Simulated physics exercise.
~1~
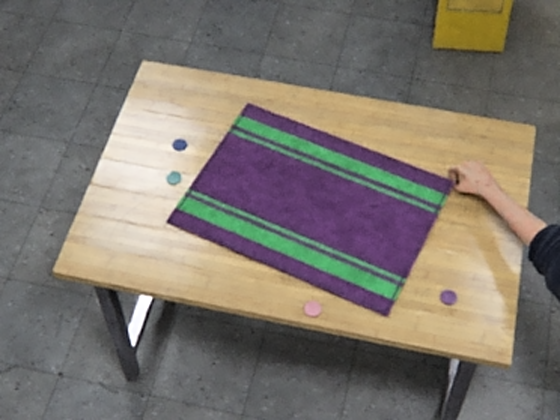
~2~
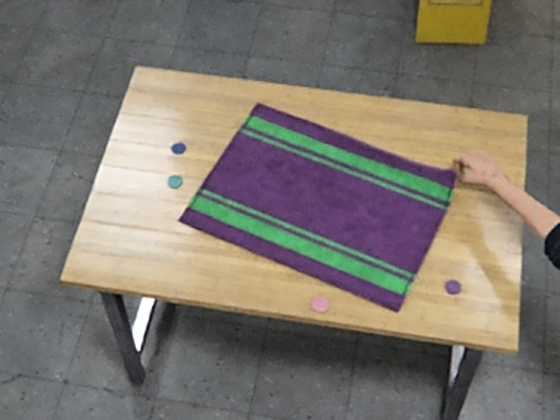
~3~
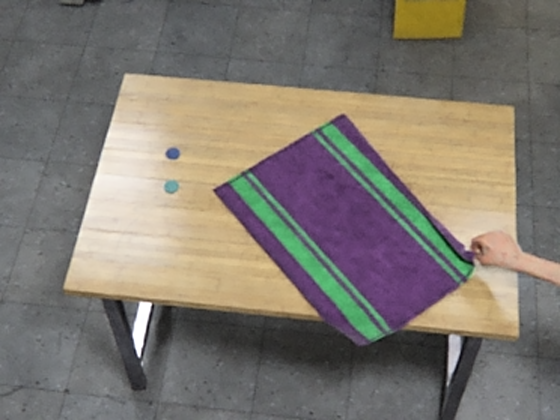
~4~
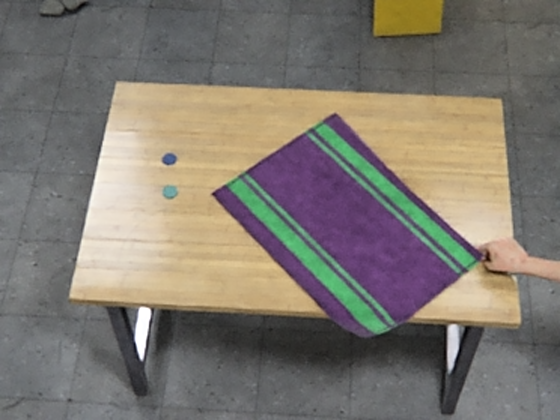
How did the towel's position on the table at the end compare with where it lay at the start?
It ended up farther to the right and a bit closer to the near edge of the table than where it started.
